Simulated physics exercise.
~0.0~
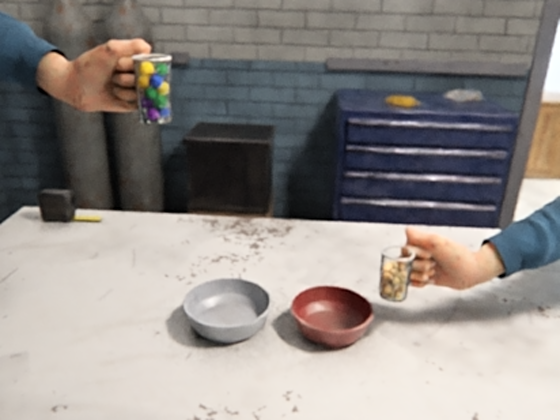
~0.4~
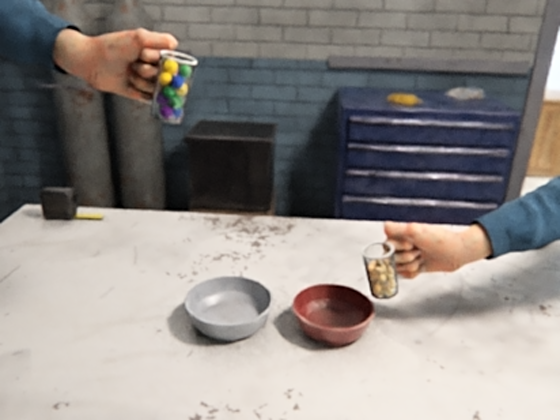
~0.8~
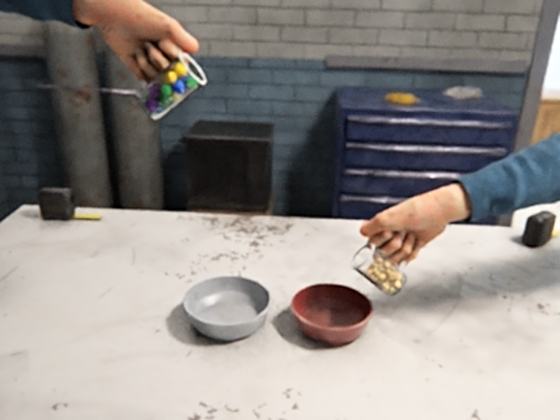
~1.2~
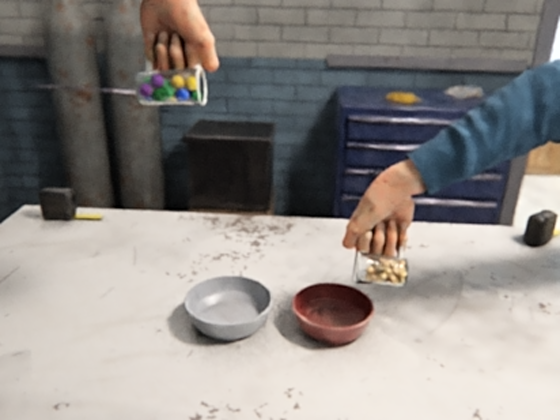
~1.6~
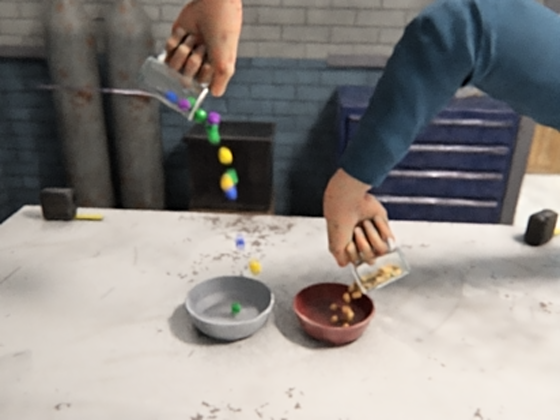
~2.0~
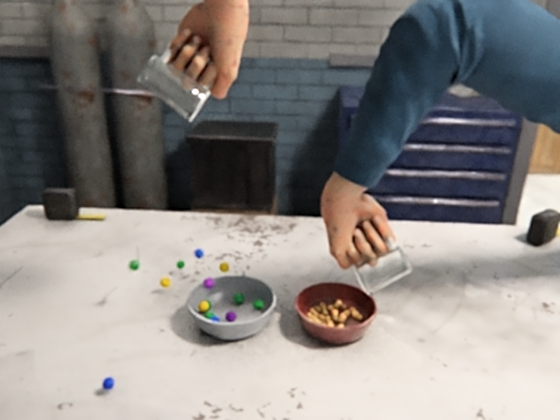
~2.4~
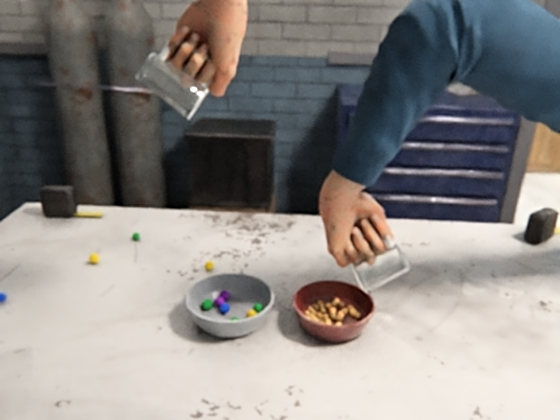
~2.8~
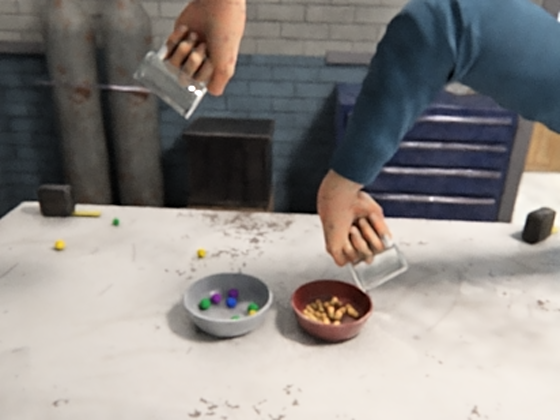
Two hands hold clear cups over a pale, speckled counter, the left one high above a grey bowl and the right one low beside a red bowl. Both cups tilt until they lie on their sides, with the colourful balls and the small tan pieces still inside. Then they tip further and pour. The balls drop a long way in a stream, and several bounce out and scatter across the counter, while the tan pieces slide straight into the red bowl. Finally, some balls rest in the grey bowl, a few remain on the counter, and the tan pieces sit together in theirs.
